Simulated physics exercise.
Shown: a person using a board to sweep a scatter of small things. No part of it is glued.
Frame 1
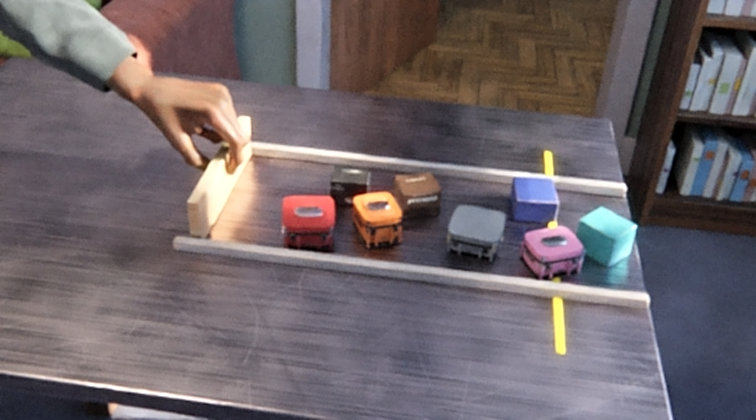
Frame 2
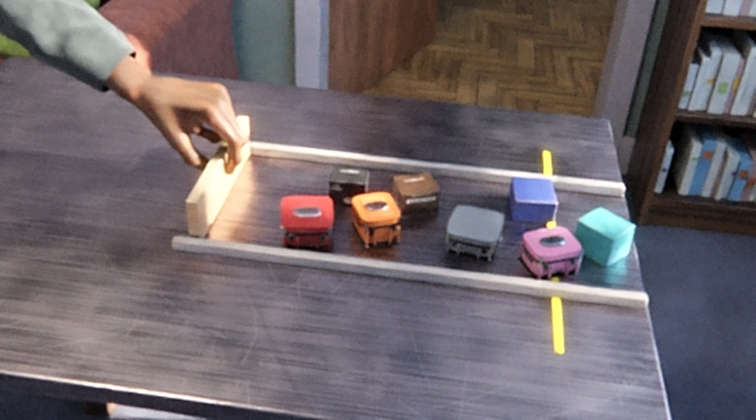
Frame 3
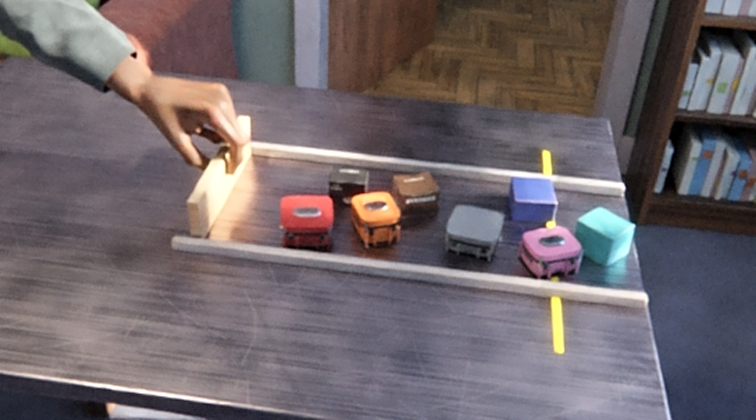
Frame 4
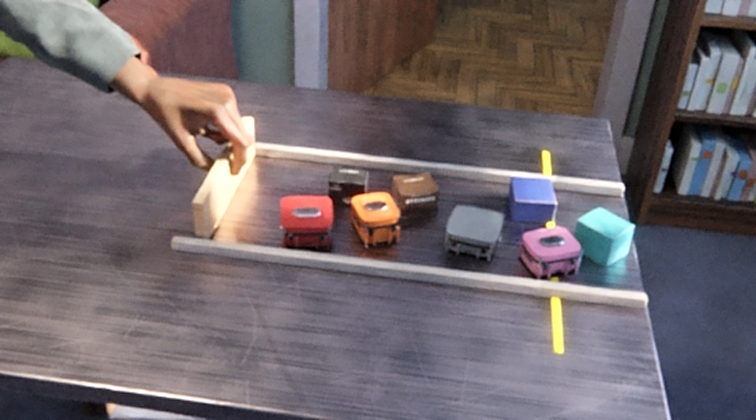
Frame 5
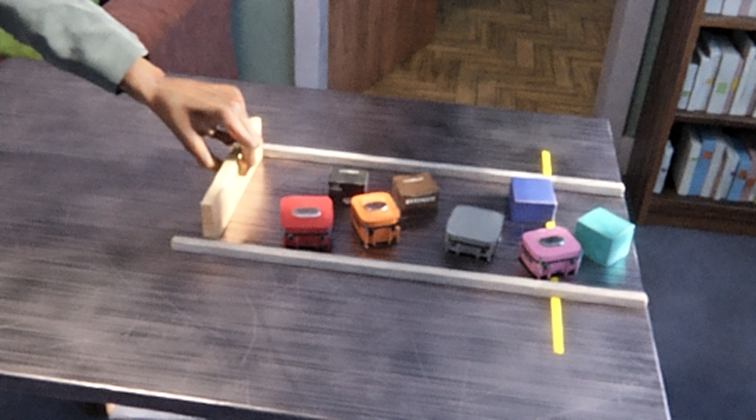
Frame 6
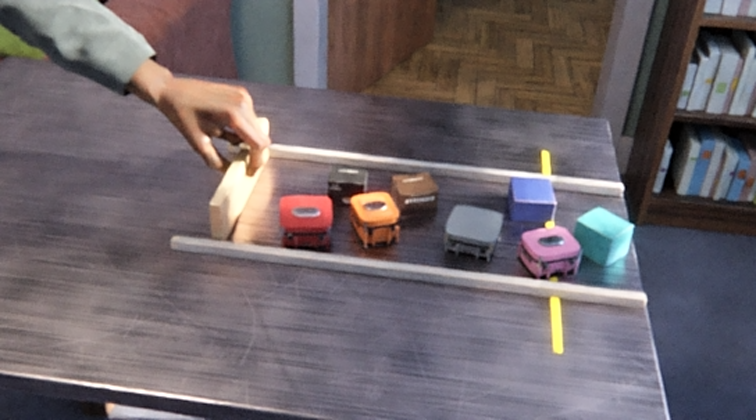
A hand held a wooden board still at the left end of two rails on a table, then slid it slightly right toward the small cases and blocks, which stayed in place.
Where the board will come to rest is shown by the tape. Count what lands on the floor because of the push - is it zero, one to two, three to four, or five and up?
Lost: More than two, under five.
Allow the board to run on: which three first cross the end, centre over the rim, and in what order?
Order noted: Turquoise block, then pink case, then grey case.
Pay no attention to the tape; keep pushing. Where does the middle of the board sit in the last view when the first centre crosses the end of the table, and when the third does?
First: Around (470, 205). Next: Around (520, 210).
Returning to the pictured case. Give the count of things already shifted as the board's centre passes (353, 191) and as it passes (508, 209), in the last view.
The counts are 4 and 8.
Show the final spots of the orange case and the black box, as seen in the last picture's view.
Same order as the question: First (625, 248), second (571, 215).
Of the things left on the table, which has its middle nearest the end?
The orange case ends nearest.
Soon after, none off yet; turquoise block at rest near (602, 237); pink case at rest near (548, 253); blue block at rest near (531, 199).
Then, none off yet; turquoise block at rest near (602, 237); pink case moved about its own width near (579, 262); blue block at rest near (531, 199).
Further on, none off yet; turquoise block tipped well over near (659, 259); pink case moved well along near (648, 275); blue block moved about its own width near (576, 197).
By the end, the number that fall off is three or four; fallen, grey case, pink case and turquoise block.
